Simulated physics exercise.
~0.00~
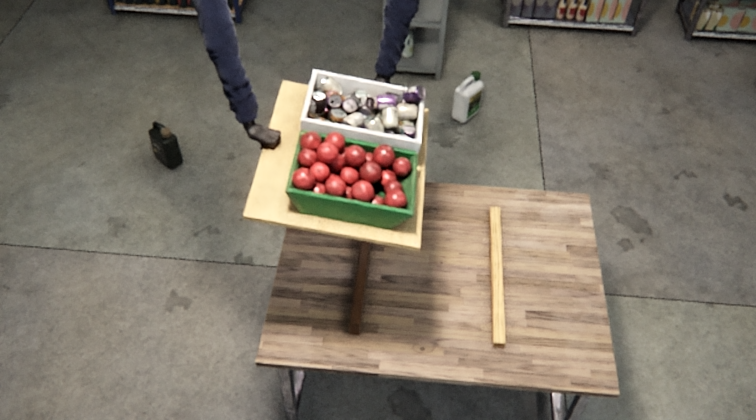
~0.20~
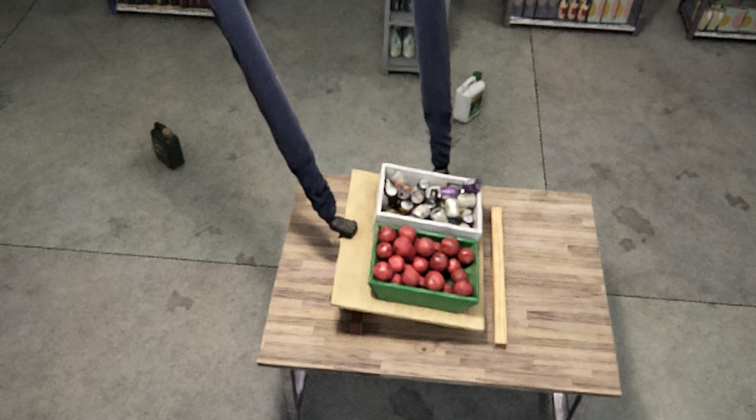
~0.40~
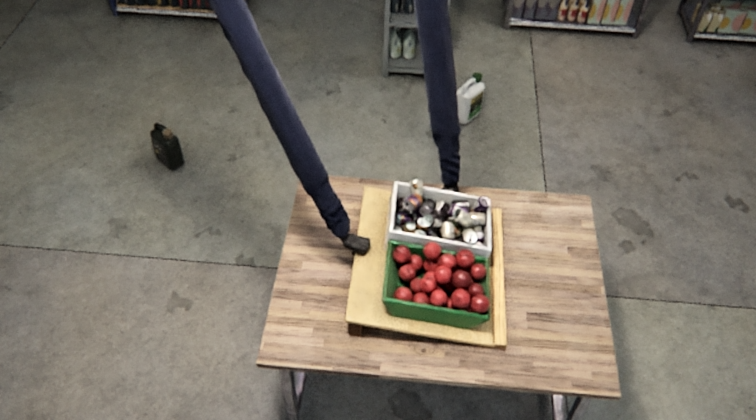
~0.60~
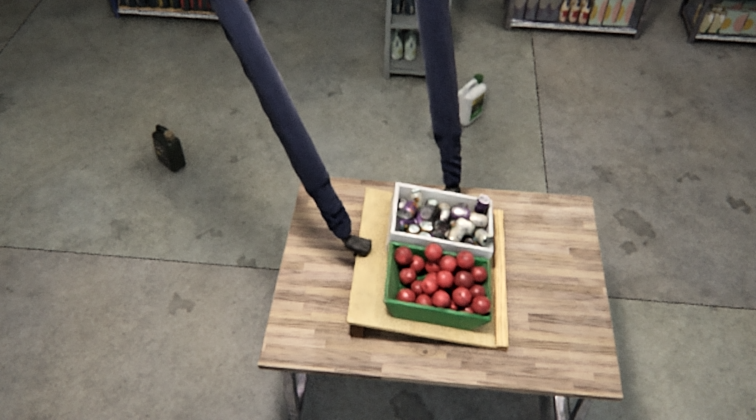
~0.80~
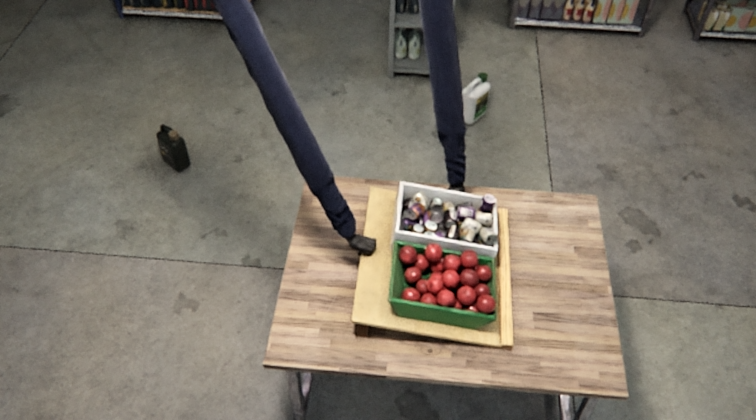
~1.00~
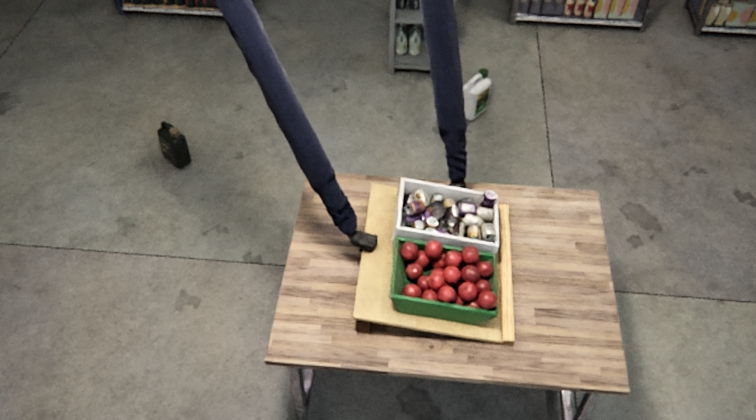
Two long blue-sleeved arms swung a board carrying a white crate of small cans and a green crate of red apples down and right onto a wooden table, where it came to rest with both crates still full.
